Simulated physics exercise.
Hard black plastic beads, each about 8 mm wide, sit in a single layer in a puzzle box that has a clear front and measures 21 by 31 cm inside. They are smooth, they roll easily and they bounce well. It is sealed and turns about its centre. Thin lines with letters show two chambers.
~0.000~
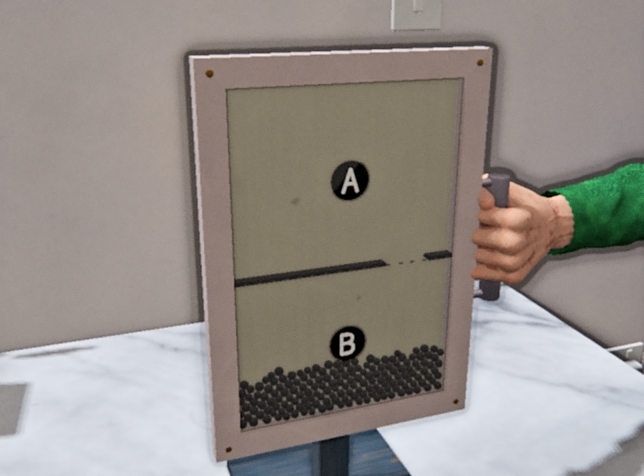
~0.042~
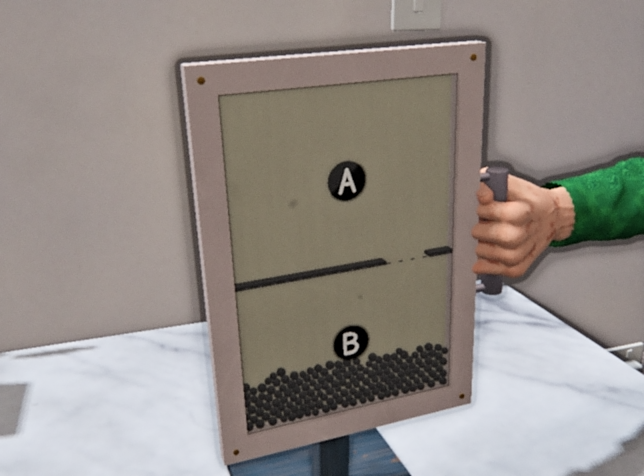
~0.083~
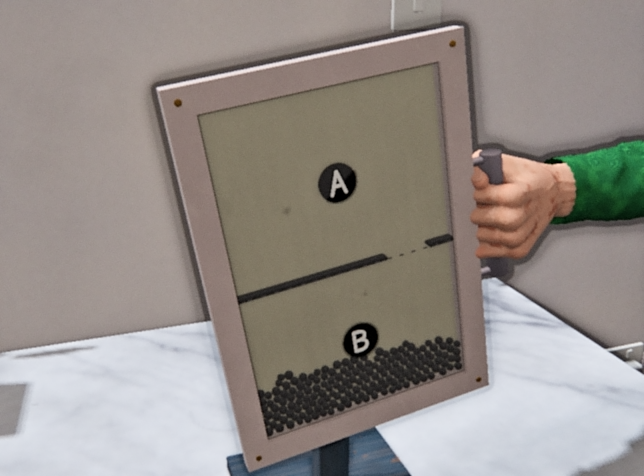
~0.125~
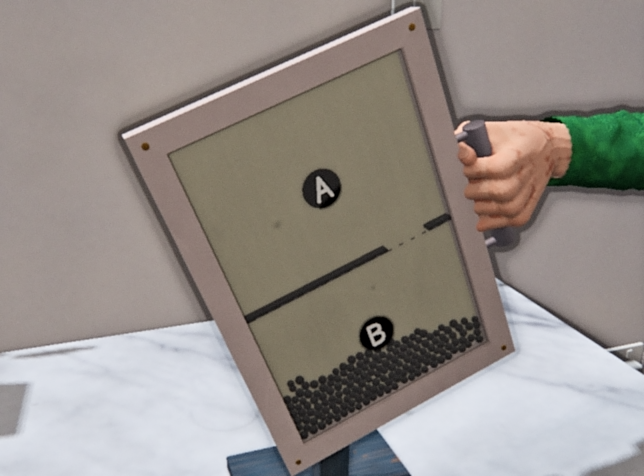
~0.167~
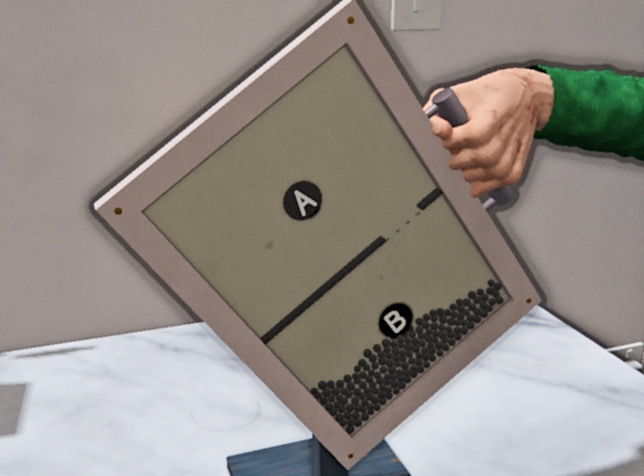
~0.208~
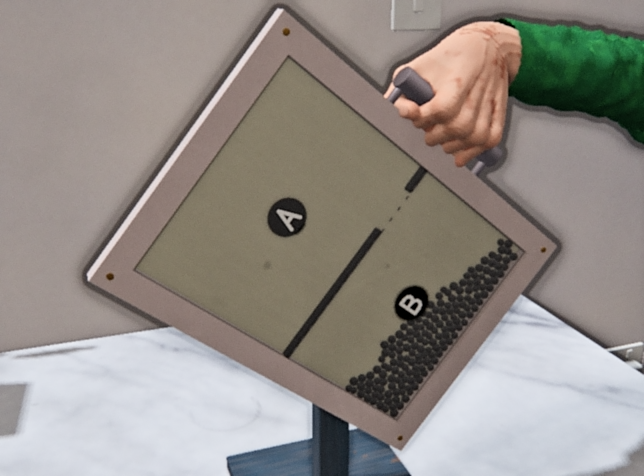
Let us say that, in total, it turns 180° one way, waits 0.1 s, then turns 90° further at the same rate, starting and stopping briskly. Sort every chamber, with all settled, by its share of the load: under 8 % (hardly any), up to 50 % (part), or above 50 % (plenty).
Chamber A: Up to 50 %; chamber B: Above 50 %.
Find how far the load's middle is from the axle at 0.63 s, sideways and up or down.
Roughly 3 centimetres to the right and 5 centimetres above.
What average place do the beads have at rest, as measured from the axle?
The middle sits around 2 cm left of it and 8 cm below it.
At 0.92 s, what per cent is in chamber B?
About 65 percent of the load.
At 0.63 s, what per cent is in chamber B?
The share there is close to 95 per cent.
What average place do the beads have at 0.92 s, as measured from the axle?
Some 1 cm left and 2 cm below.
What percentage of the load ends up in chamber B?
Some 60 per cent.
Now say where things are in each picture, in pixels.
In the first picture, level; about 170 beads; beads centred (344, 385); top one (279, 372); A (350, 180), B (348, 343).
In the second picture, turned 2° anticlockwise; beads centred (348, 384); top one (399, 351).
In the third picture, turned 9° anticlockwise; beads centred (359, 381); top one (406, 344); wall ends (233, 302) to (384, 257), (429, 243) to (453, 236).
In the fourth picture, turned 21° anticlockwise; beads centred (378, 374); top one (475, 319).
In the fifth picture, turned 36° anticlockwise; beads centred (404, 358); top one (491, 283).
In the sixth picture, turned 51° anticlockwise; beads centred (429, 336); top one (501, 242); A (287, 217), B (412, 303).
After 0.63 s, it stands 180° anticlockwise; the beads' middle is 3 cm right of and 5 cm above the centre; A 5 %, B 95 %.
After 0.92 s, it has come round 225° anticlockwise; the beads' middle is 1 cm left of and 2 cm below the centre; A 35 %, B 65 %.
After 1.11 s, it has come round 270° anticlockwise; the beads' middle is 1 cm left of and 8 cm below the centre; A 40 %, B 60 %.
All still by 1.9 s, it has come round 270° anticlockwise; A 40 %, B 60 %.
